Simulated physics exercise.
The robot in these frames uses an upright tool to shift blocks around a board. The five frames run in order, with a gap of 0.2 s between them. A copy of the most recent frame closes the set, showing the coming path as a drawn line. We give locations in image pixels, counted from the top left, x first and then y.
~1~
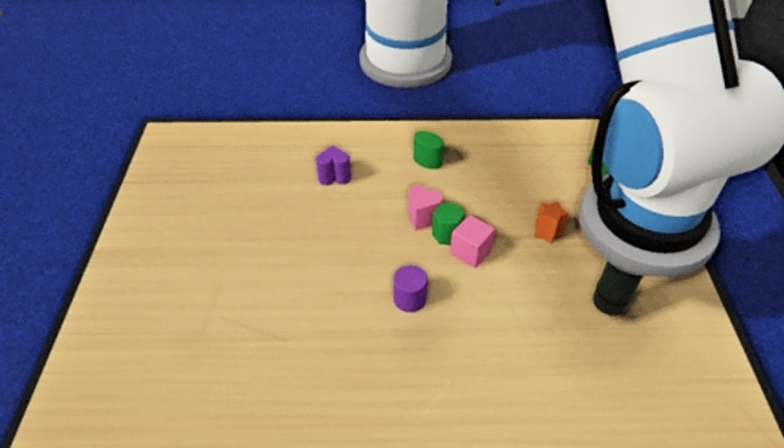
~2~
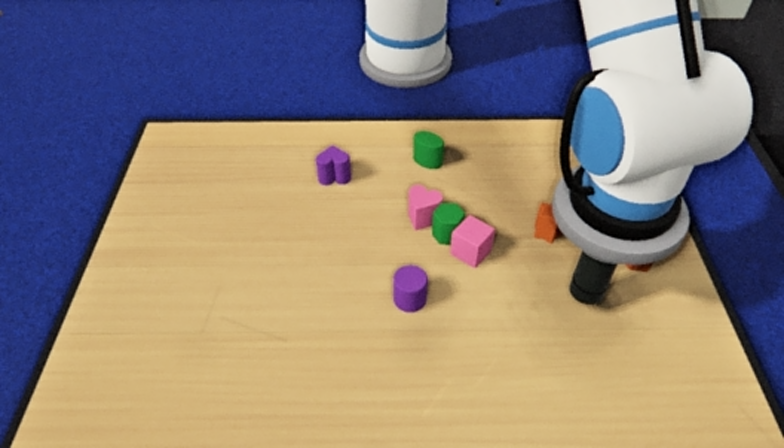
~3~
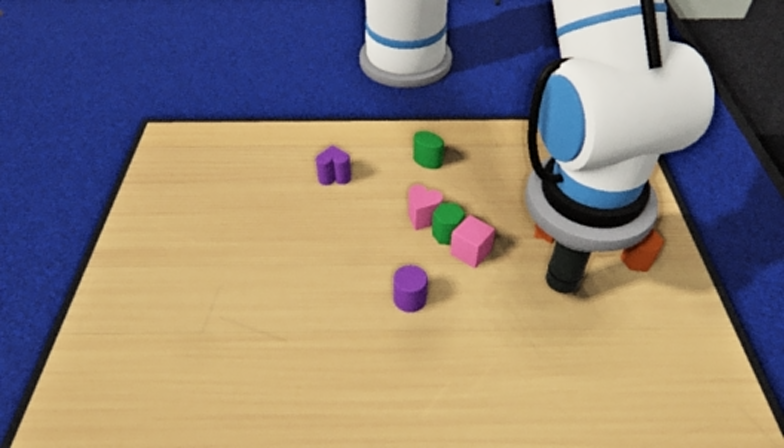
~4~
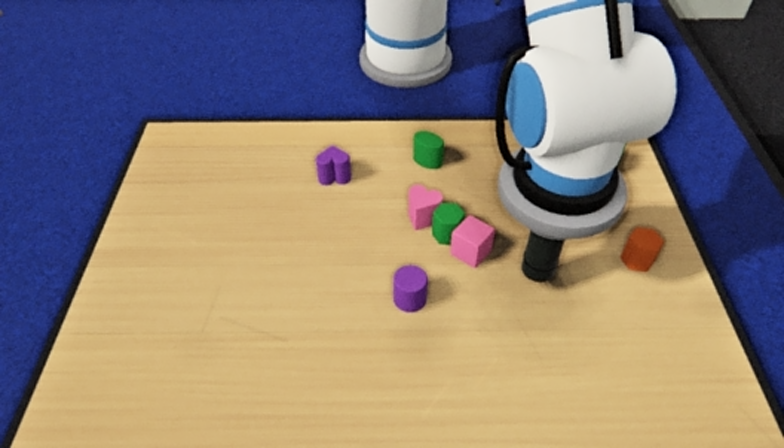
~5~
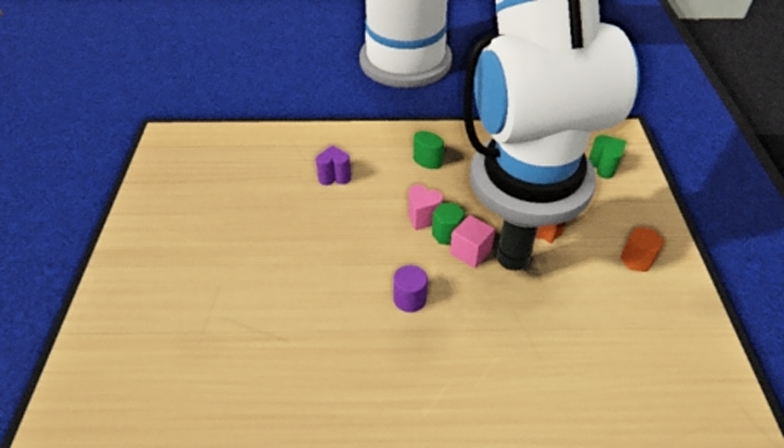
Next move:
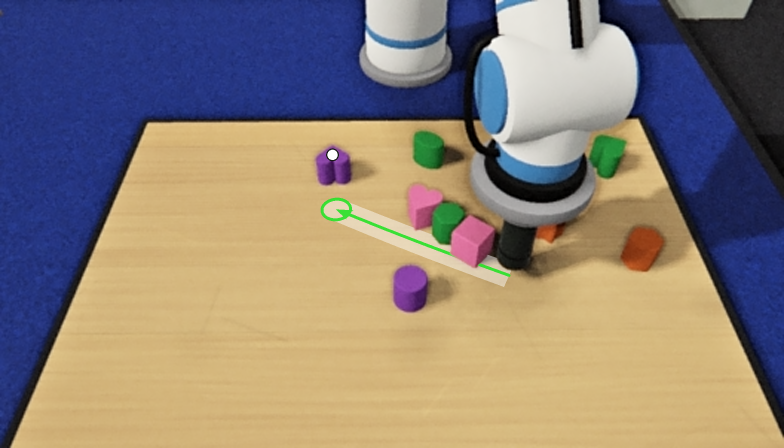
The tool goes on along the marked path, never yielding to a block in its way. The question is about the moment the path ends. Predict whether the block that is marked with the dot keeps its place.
The block in question stays where it was by the end.
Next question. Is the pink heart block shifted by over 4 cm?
Final answer: Yes.
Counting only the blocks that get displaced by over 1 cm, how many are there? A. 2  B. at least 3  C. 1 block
The correct letter is B.
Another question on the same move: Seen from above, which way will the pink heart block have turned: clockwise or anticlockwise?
It makes a counterclockwise turn.
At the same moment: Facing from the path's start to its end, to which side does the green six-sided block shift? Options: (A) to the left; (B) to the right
I choose B.
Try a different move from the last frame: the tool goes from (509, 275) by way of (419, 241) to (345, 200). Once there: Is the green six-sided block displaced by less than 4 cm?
Going by the path, no.
Path on the board, from (509, 275) to (336, 209); the dot is on the purple heart block.
The first path, step by step. One third of the way, tool at (448, 236); pink heart block at (406, 177), turned 60° anticlockwise; green six-sided block at (432, 188), turned 45° clockwise; pink square piece at (434, 209), turned 40° clockwise.
Two thirds of the way, tool at (388, 214); pink heart block at (398, 163), turned 115° anticlockwise; green six-sided block at (426, 174), turned 100° clockwise; pink square piece at (400, 184), turned 110° clockwise.
At the end, tool at (335, 193); purple heart block in place; pink heart block at (399, 161), turned 120° anticlockwise; green six-sided block at (426, 174), turned 100° clockwise; pink square piece at (395, 183), turned 135° clockwise.
